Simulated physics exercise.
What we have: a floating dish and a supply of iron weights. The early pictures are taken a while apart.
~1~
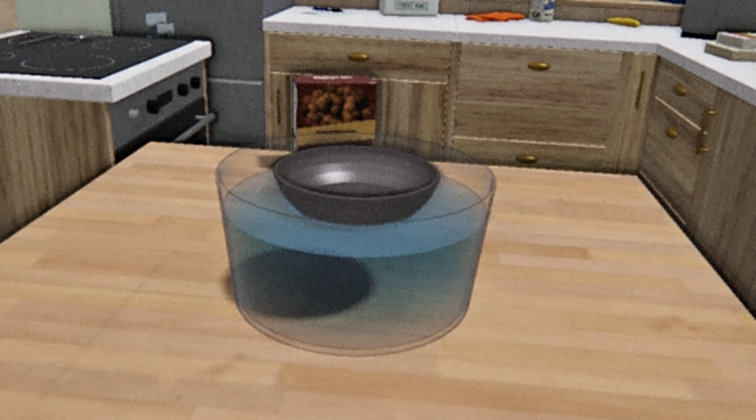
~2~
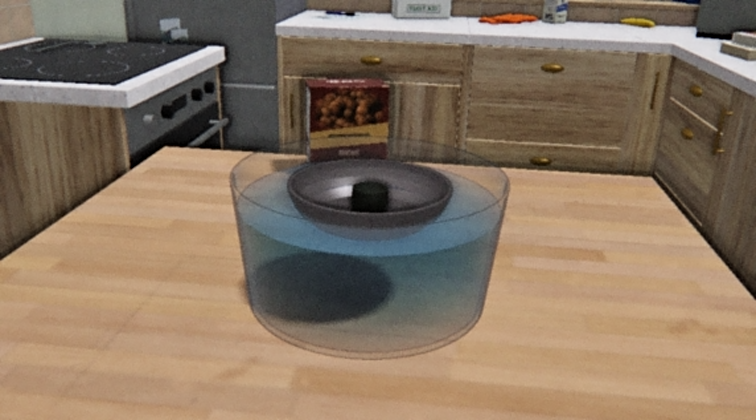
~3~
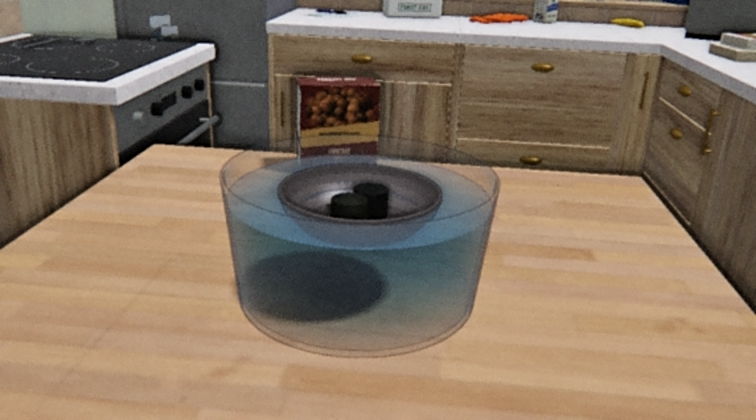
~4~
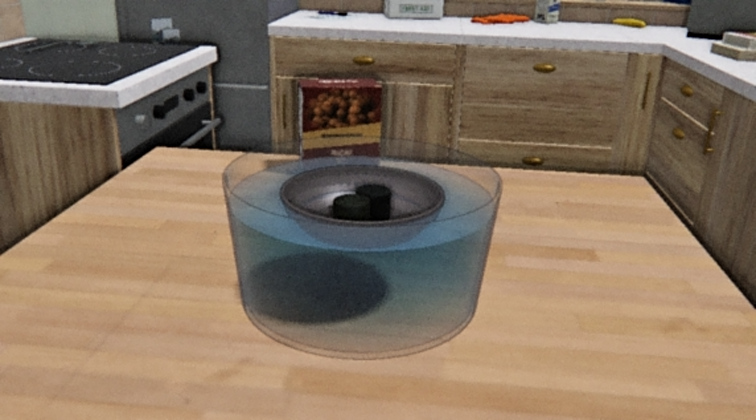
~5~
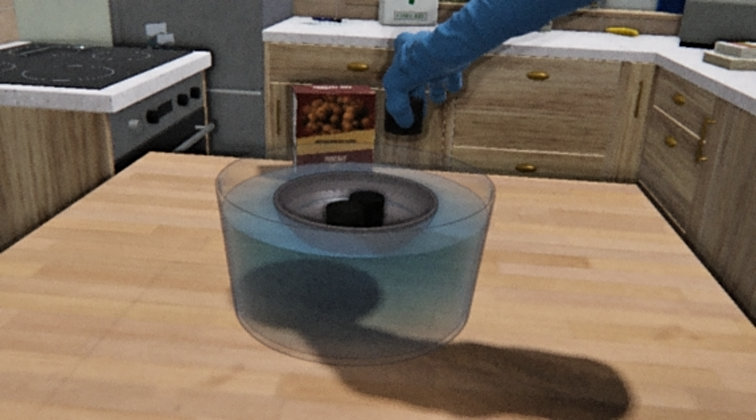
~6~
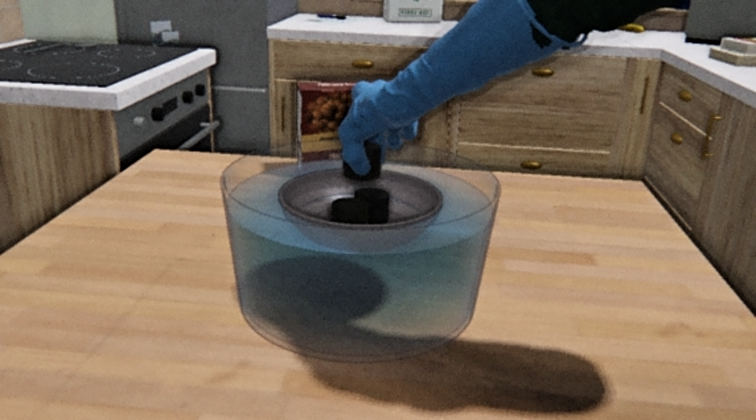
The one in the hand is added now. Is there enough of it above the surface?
As it turns out, it goes under.
Shortly, the iron weight is in and the dish dips.
Then, water pours in over its edge.
At the finish, the dish lies on the bottom with its load.
